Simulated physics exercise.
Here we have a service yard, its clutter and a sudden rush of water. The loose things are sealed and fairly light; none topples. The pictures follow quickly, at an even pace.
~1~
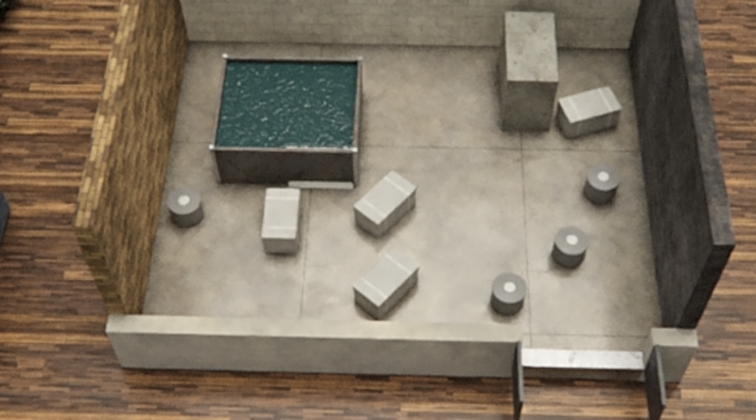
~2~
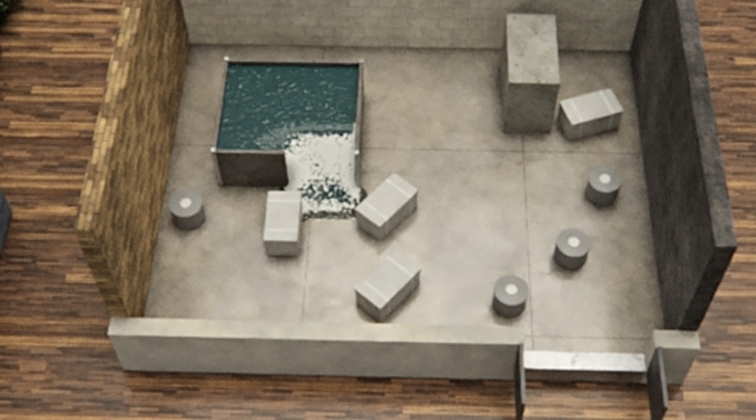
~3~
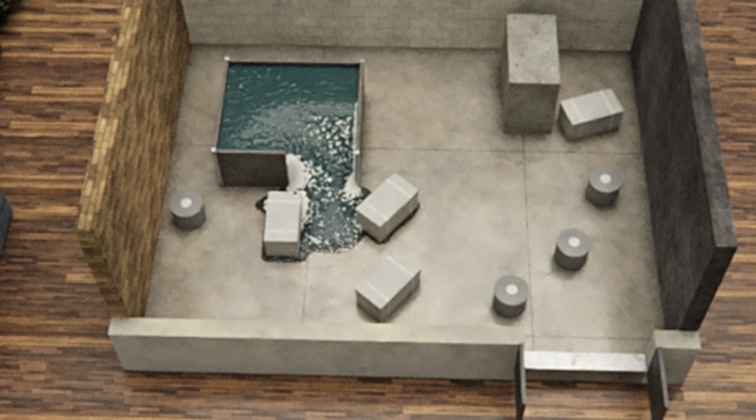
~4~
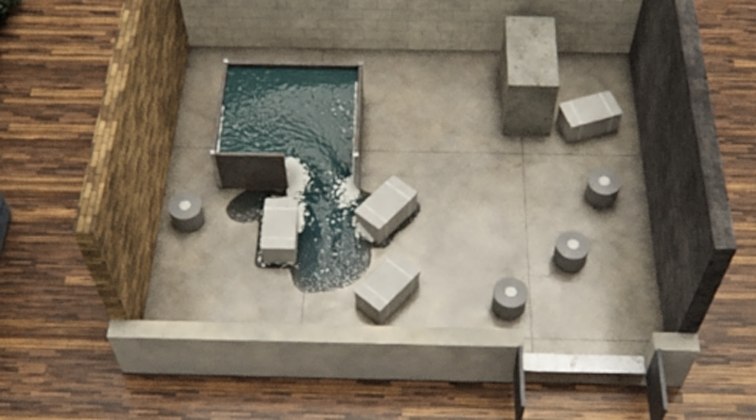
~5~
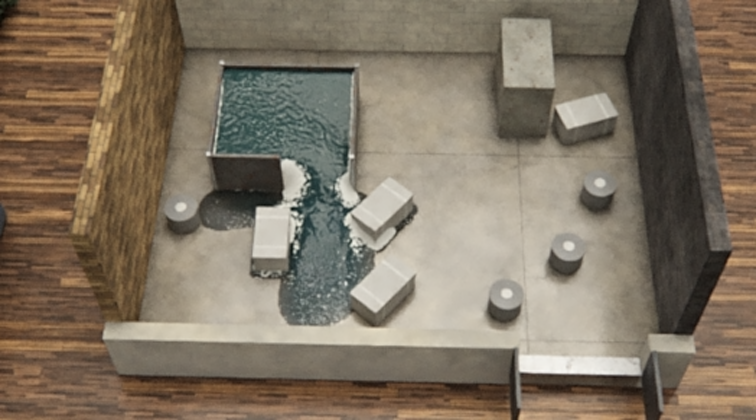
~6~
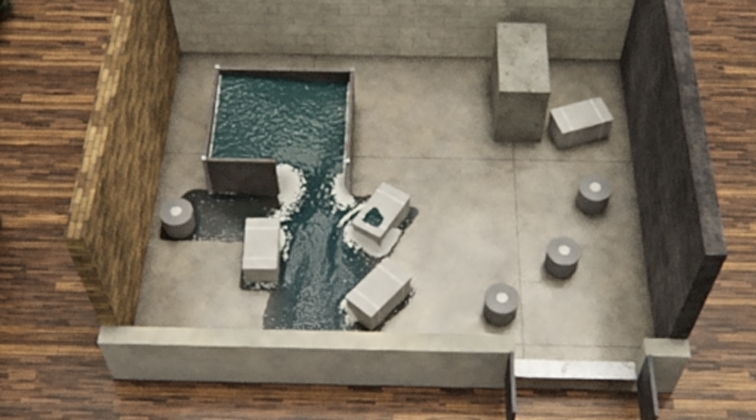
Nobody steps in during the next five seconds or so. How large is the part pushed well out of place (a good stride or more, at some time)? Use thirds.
That comes to two thirds or more.
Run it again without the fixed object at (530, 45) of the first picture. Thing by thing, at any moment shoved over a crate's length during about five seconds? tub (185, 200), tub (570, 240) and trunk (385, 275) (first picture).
One after the other: Yes, yes, pushed that far.
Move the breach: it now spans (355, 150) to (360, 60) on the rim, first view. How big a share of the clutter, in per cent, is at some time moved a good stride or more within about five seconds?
Roughly 20 per cent.
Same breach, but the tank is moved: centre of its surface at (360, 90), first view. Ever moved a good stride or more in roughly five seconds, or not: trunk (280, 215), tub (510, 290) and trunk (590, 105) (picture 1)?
In that order: Not that far, shifted that much, short of that.
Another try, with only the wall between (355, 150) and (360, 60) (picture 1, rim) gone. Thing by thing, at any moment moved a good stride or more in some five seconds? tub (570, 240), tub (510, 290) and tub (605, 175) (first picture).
In that order: Pushed that far, short of that, yes.
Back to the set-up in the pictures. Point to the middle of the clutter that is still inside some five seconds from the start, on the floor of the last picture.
At about (473, 203).
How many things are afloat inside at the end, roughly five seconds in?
That makes 3.
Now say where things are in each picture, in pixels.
In the first picture, a trunk at (281, 213) rests on the ground; a trunk at (385, 197), on the bottom; 0 of 8 have shifted.
In the second picture, a trunk at (283, 215), on the bottom; a trunk at (387, 199) rests on the ground; 0 of 8 have shifted.
In the third picture, a trunk at (283, 216) rests on the ground; a trunk at (387, 199), on the bottom; 0 of 8 have shifted.
In the fourth picture, a trunk at (280, 223) rests on the ground, close to its start; a trunk at (386, 202), on the bottom; 1 of 8 have shifted.
In the fifth picture, a trunk at (271, 232), on the bottom, close to its start; a trunk at (382, 204), on the bottom; 1 of 8 have shifted.
In the sixth picture, a trunk at (261, 243) rests on the ground, a stride from its start; a trunk at (381, 209) rests on the ground, close to its start; 2 of 8 have shifted.
A moment on, 1 of 8 are well off their spots; 0 afloat.
Next, 4 of 8 are well off their spots; 0 afloat.
Later, 5 of 8 are well off their spots; 2 afloat.
In the end, 7 of 8 are well off their spots, and 7 have been at some point; 3 afloat.
